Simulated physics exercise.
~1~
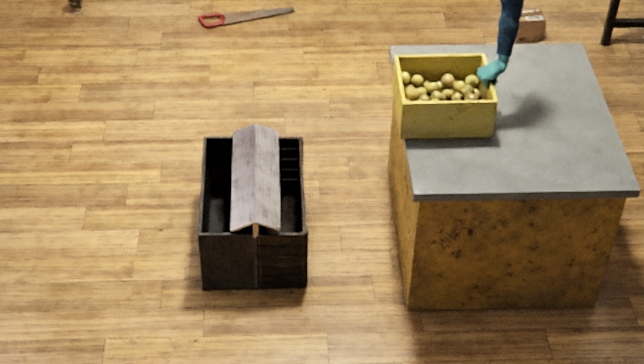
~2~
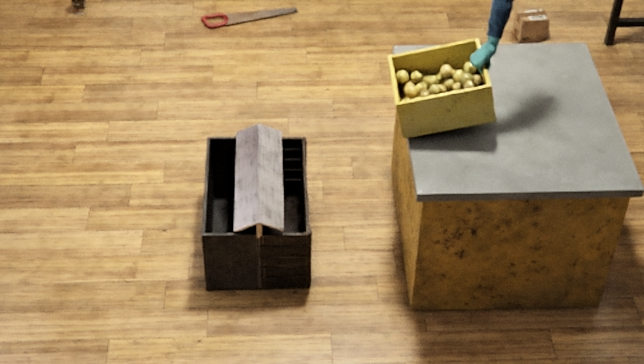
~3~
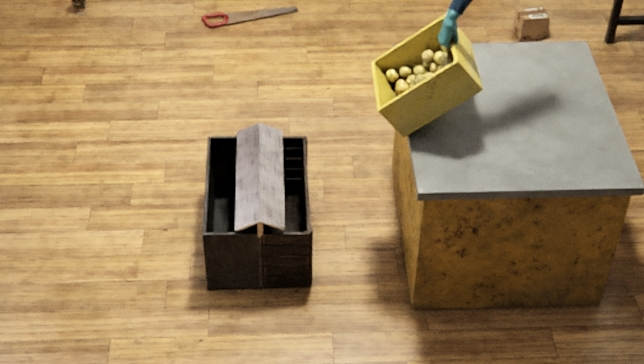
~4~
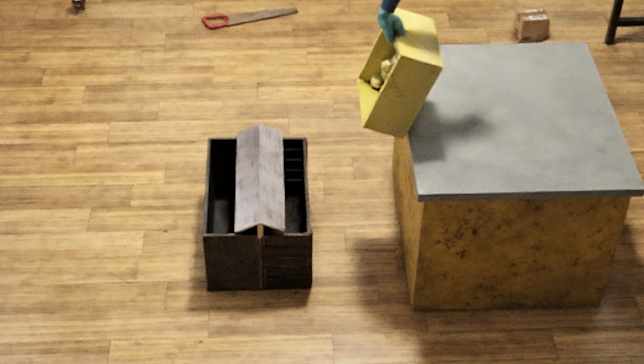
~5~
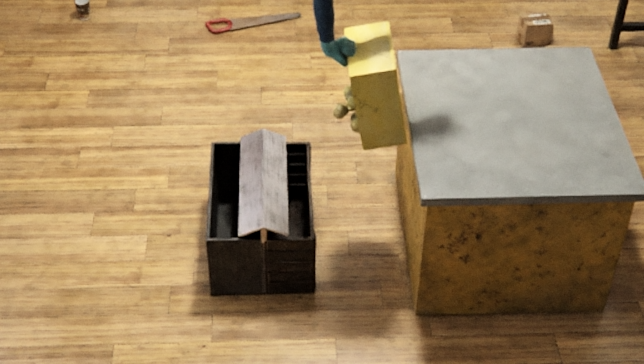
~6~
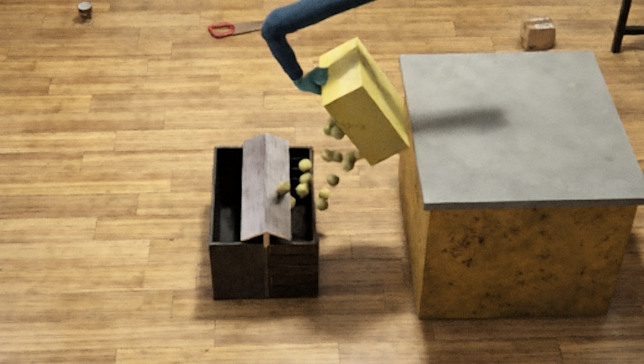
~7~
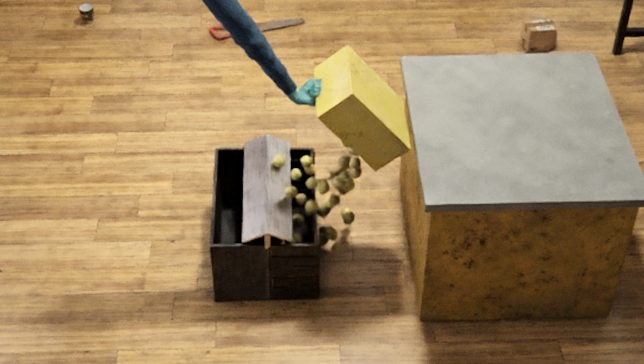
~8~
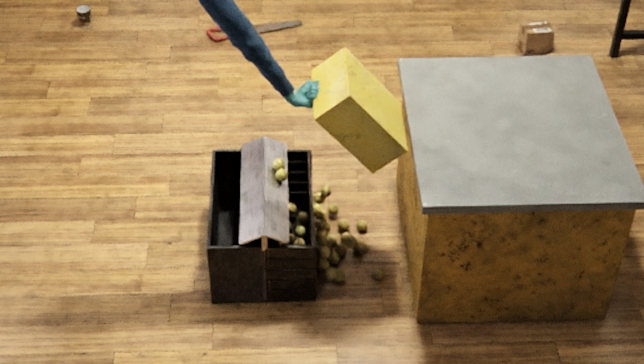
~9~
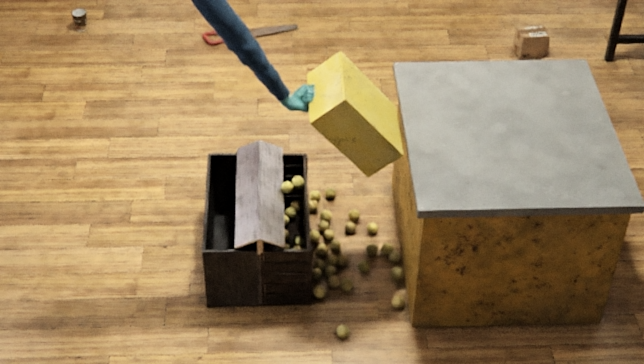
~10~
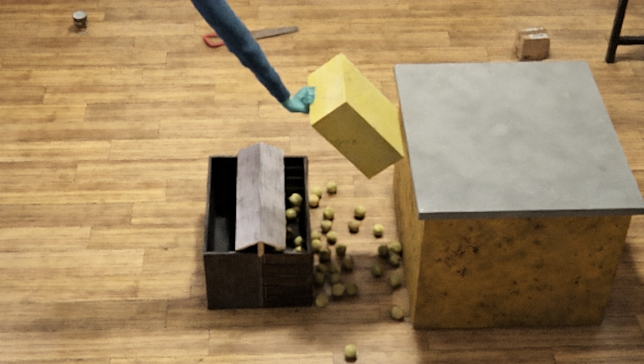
On a wooden floor, a gloved hand tips a yellow box of small round yellowish pieces off a grey-topped block toward a dark, ridged double bin at left; some drop into its right compartment, while many scatter on the floor between bin and block as the box is held upturned.
